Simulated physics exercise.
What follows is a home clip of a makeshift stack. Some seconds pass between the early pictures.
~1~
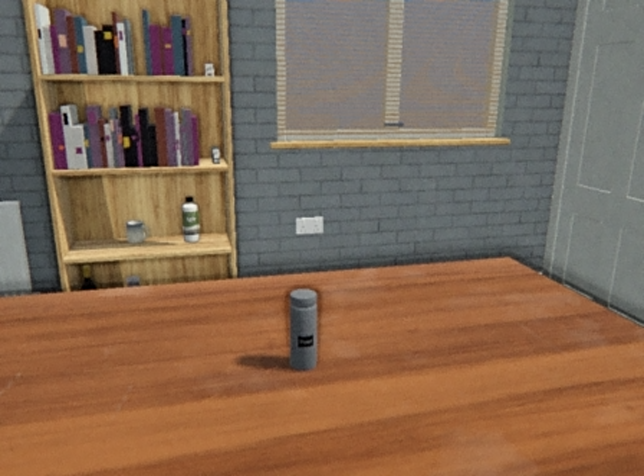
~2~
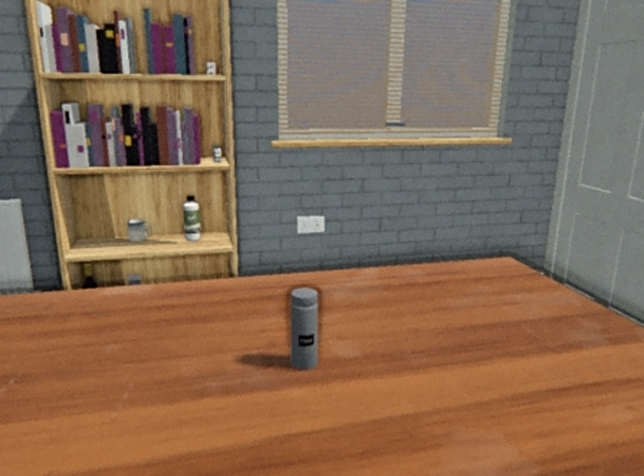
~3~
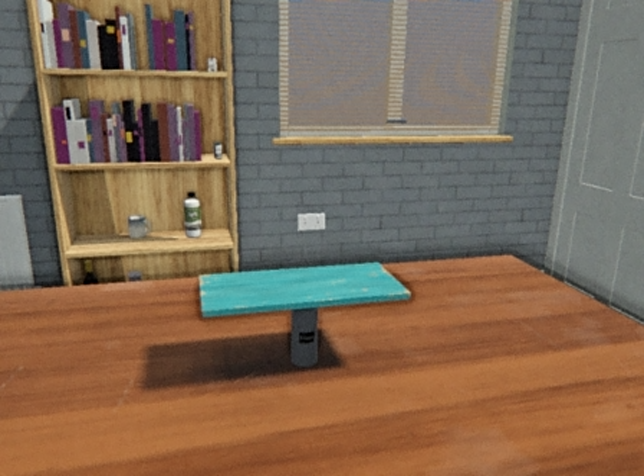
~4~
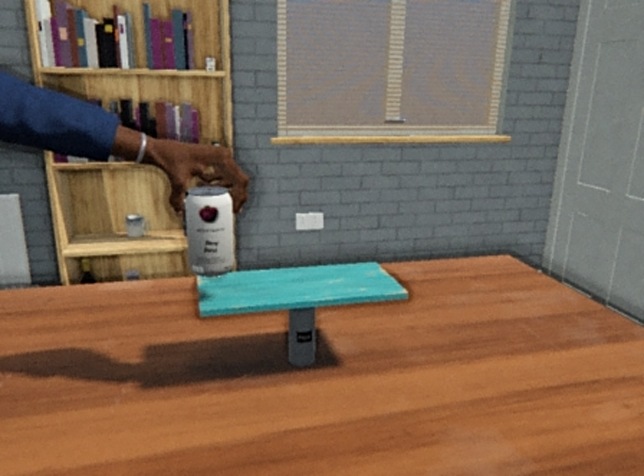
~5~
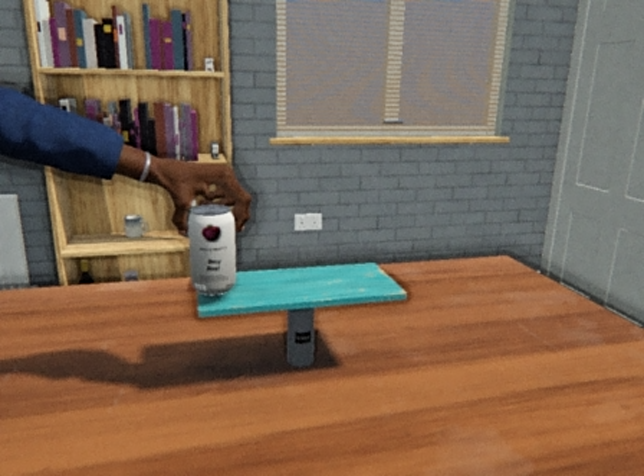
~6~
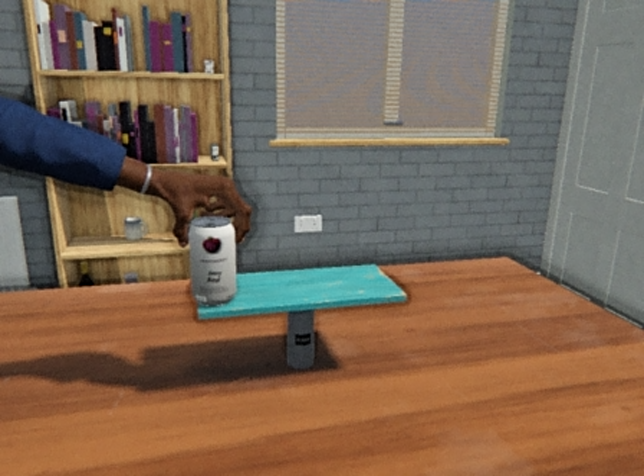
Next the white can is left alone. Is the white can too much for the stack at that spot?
Yes, the stack fails.
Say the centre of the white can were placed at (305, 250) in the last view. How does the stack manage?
What happens next is that it remains standing.
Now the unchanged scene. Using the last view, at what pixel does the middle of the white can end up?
In the final view it sits at roughly (153, 381).
Then, 0.40 s on from there, white can now fallen; turquoise board turned 60° from how it was put.
Then, 0.80 s on from there, grey shaker and turquoise board now fallen.
In the end, fallen, white can, grey shaker and turquoise board. At the end, from the last picture's camera, white can near (153, 381). The stack loses its balance.
